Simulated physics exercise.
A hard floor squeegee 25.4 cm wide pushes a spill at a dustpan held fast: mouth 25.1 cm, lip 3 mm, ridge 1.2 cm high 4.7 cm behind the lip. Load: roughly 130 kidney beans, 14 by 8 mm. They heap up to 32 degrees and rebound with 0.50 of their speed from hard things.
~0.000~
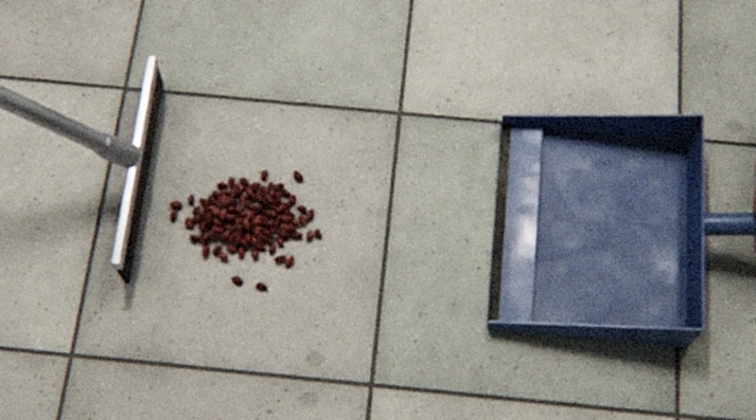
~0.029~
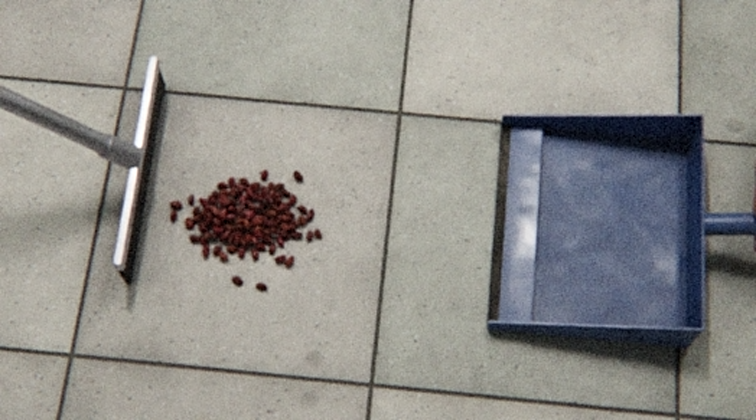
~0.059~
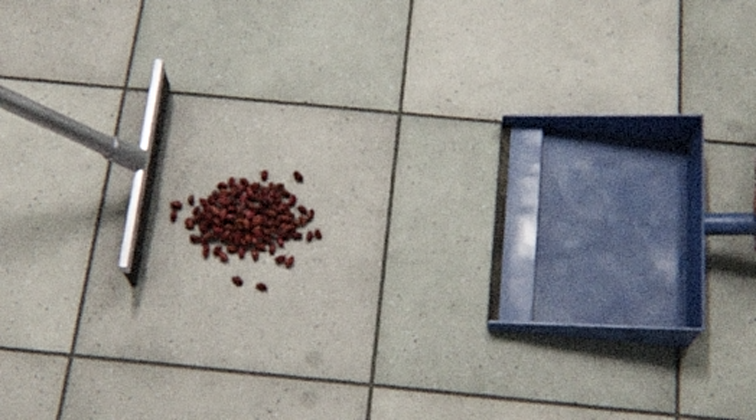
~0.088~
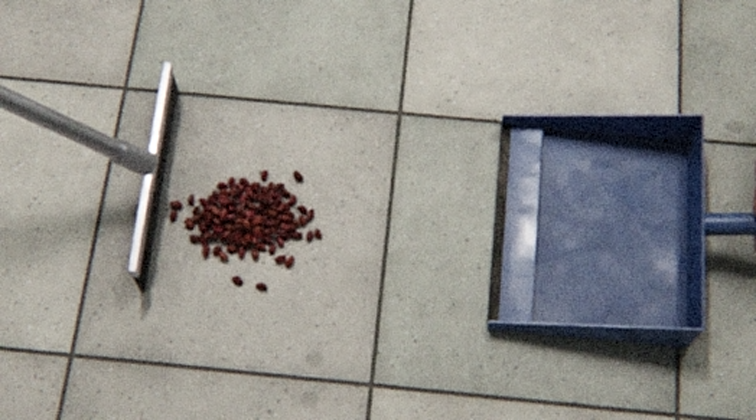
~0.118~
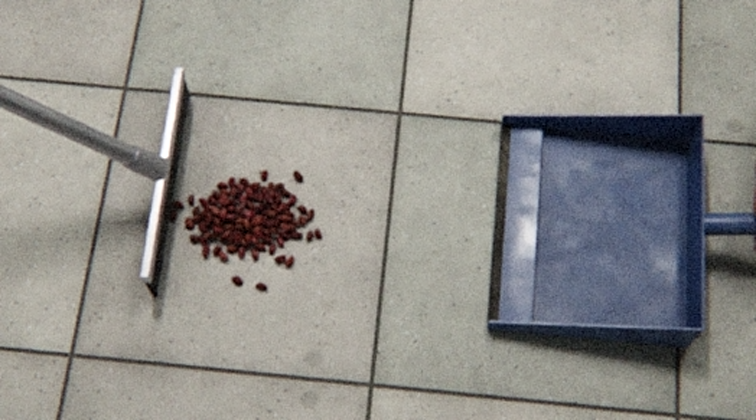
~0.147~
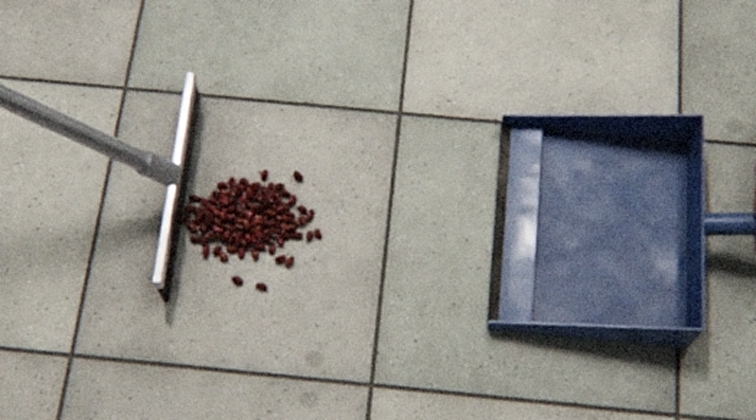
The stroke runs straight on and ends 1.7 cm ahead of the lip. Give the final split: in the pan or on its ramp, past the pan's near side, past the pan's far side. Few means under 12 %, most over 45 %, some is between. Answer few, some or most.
Pan: Some, near side: Some, far side: Few.
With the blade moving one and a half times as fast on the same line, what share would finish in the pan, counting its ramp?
It would be near 35 per cent.
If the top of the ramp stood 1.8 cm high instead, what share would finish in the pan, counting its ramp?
Then about 25 per cent.
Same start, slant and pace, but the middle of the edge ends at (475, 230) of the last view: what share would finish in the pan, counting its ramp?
About 55 per cent.
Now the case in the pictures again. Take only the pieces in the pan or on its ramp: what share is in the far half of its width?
Roughly 10 per cent.
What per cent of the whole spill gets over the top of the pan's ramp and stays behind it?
Roughly 0 per cent.
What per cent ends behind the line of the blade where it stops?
About 10 per cent.
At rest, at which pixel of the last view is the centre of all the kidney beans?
Near (494, 298).
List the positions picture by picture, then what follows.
The first picture shows blade from (118, 264) to (153, 64), moved 0.0 cm, 0 of the pieces shifted so far; middle of the pieces at (249, 222); pan at (608, 234).
The second picture shows blade from (120, 265) to (155, 65), moved 0.2 cm, 0 of the pieces shifted so far; middle of the pieces at (249, 222).
The third picture shows blade from (125, 268) to (160, 67), moved 0.9 cm, 0 of the pieces shifted so far; middle of the pieces at (249, 222).
The fourth picture shows blade from (134, 272) to (169, 71), moved 2.0 cm, 0 of the pieces shifted so far; middle of the pieces at (249, 222).
The fifth picture shows blade from (147, 278) to (180, 76), moved 3.5 cm, 0 of the pieces shifted so far; middle of the pieces at (249, 222).
The sixth picture shows blade from (159, 283) to (192, 81), moved 5.0 cm, 4 of the pieces shifted so far; middle of the pieces at (249, 222); pan at (608, 234). Its pace works out near 0.52 m/s, heading 19 degrees towards the viewer's side.
After 0.48 s, middle of the blade 20 cm from the lip; 0 % over the lip, far side 0 %, near side 5 %.
After 0.70 s, middle of the blade 9 cm from the lip; 0 % over the lip, far side 0 %, near side 20 %.
Then, at 1.04 s, middle of the blade 2 cm from the lip; 25 % over the lip, far side 0 %, near side 30 %.
By 2.7 s all is still; pan 25 %, near side 30 %, far side 0 %, in front of the lip or behind the blade 40 %.
